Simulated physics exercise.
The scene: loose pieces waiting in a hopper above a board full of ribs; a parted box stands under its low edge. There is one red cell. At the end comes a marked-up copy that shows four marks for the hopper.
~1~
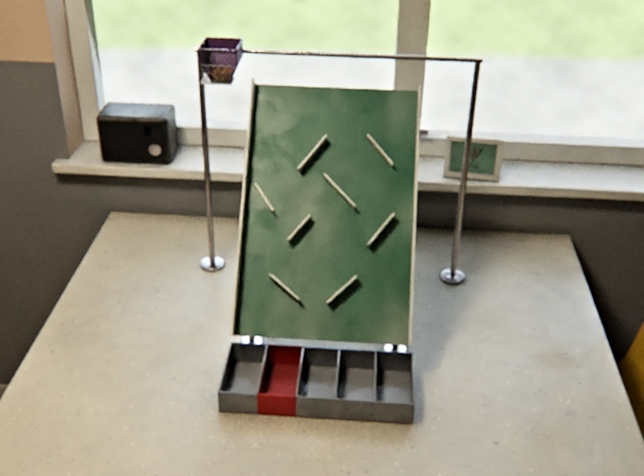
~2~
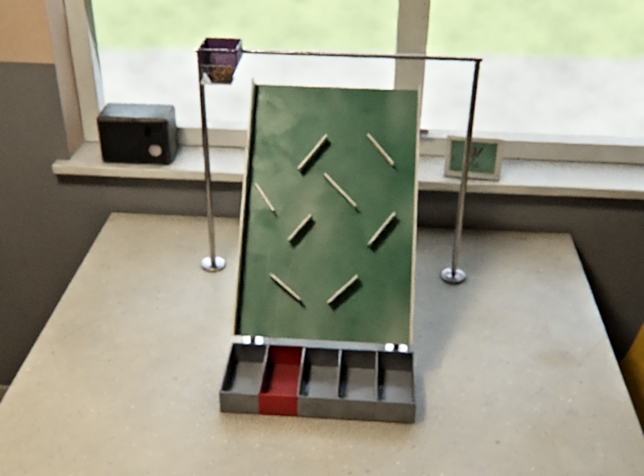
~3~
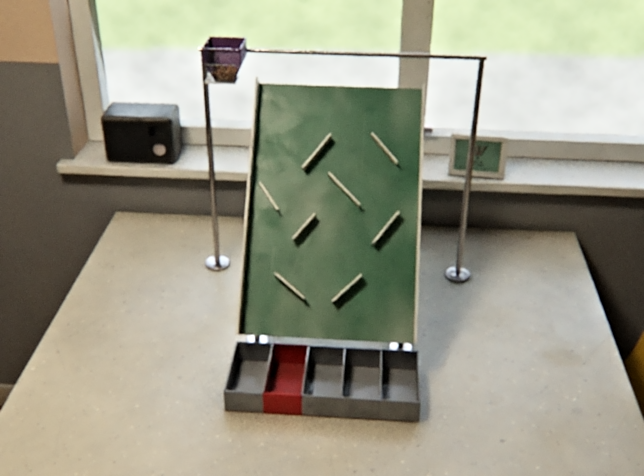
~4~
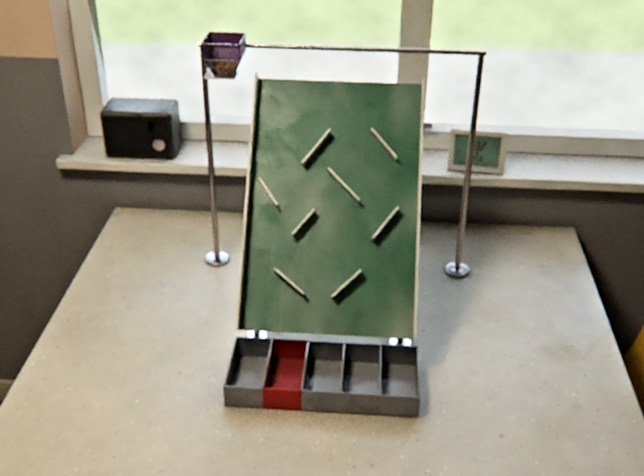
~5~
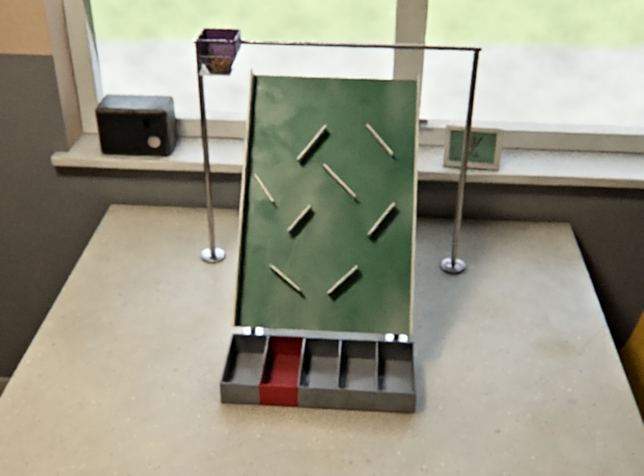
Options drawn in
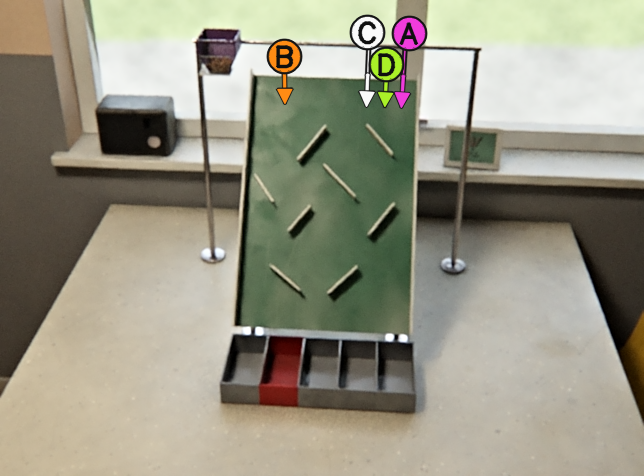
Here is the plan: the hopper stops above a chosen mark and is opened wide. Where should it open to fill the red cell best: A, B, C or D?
Go for C.
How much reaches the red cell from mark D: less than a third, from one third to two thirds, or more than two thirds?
It is less than a third.
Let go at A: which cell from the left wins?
It is the fifth one.
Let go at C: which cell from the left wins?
The second from the left.
On the marked copy, mark A meets the board at (401, 102); mark B meets the board at (284, 98); mark C meets the board at (366, 101); mark D meets the board at (385, 101).
With A, not one piece in the red cell, roughly two thirds in other cells, roughly a third outside the box.
With B, not one piece in the red cell, the larger part in other cells, about a tenth outside the box.
With C, roughly half in the red cell, roughly a quarter in other cells, roughly a quarter outside the box.
With D, just a few in the red cell, roughly two thirds in other cells, roughly a third outside the box.
